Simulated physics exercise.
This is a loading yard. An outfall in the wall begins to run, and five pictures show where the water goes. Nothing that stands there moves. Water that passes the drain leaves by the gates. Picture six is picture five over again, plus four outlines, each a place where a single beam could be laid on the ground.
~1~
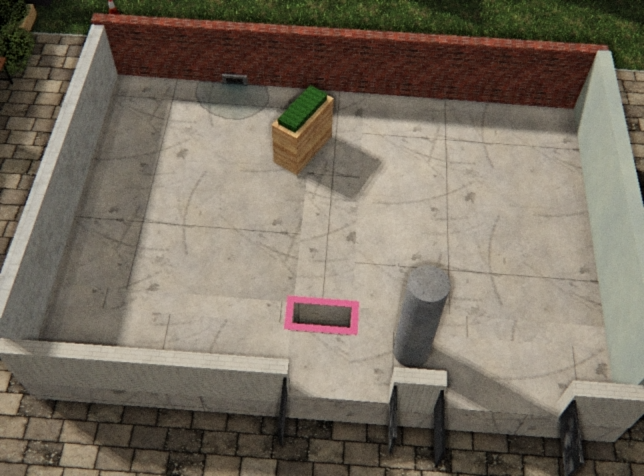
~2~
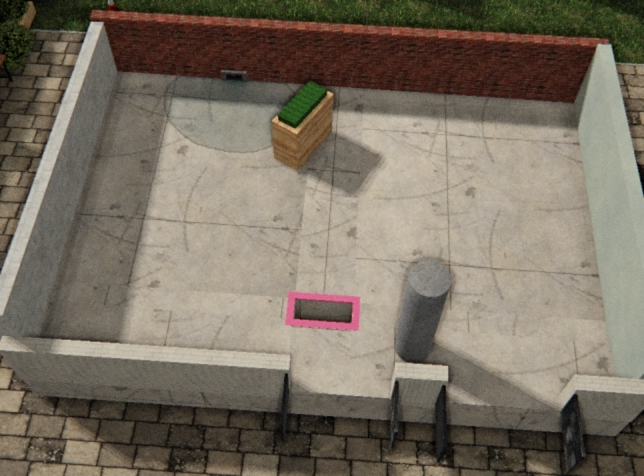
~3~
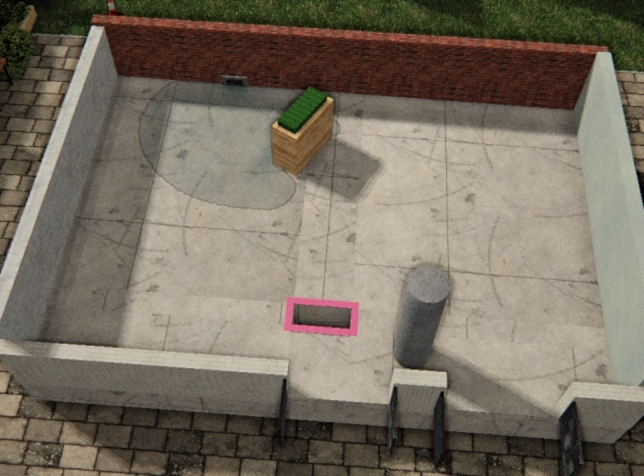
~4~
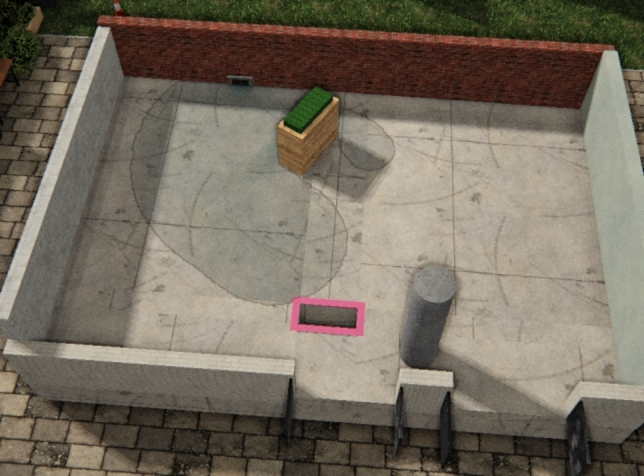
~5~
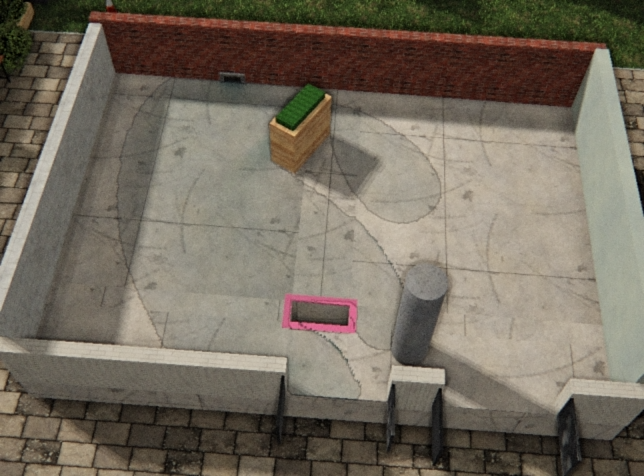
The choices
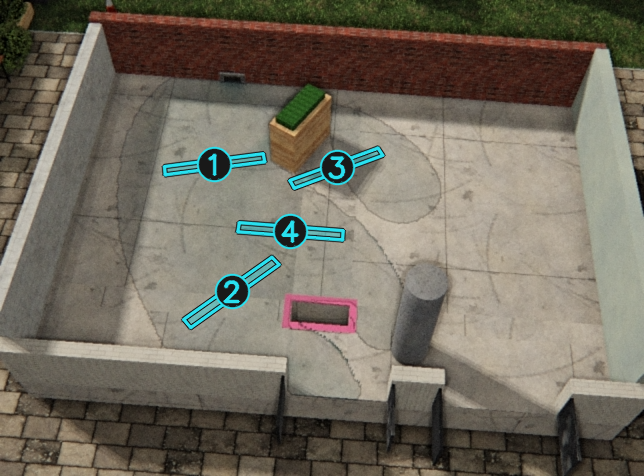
Water spreading from an outfall in a brick wall across a walled concrete yard, passing around a planter and reaching a pink-edged drain.
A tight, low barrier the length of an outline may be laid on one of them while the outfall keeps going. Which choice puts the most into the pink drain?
The answer is place 3.
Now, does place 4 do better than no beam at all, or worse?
Place 4 is worse.
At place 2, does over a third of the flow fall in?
No, it does not.
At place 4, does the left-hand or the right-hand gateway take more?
More leaves on the right.
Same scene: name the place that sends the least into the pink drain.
The answer is 4.
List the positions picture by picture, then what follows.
In the first frame, outfall at (235, 80); pink drain at (322, 315); open gate at (497, 398); open gate at (339, 385); front seen at (213, 111), 2 % of the ground wet; pink drain still dry.
In the second frame, front seen at (234, 146), 7 % of the ground wet; pink drain still dry.
In the third frame, front seen at (260, 204), 14 % of the ground wet; pink drain still dry.
In the fourth frame, front seen at (295, 295), 26 % of the ground wet; pink drain still dry.
In the fifth frame, front seen at (387, 342), 39 % of the ground wet; pink drain taking water.
On the marked copy, 1 from (164, 170) to (263, 157); 2 from (187, 323) to (275, 260); 3 from (292, 184) to (380, 151); 4 from (238, 227) to (342, 235).
If 1 is chosen, about 12 % of the stream goes into the pink drain, about 87 % out by the gates.
If 2 is chosen, about 19 % of the stream goes into the pink drain, about 79 % out by the gates.
If 3 is chosen, about 28 % of the stream goes into the pink drain, about 70 % out by the gates.
If 4 is chosen, about 7 % of the stream goes into the pink drain, about 93 % out by the gates.
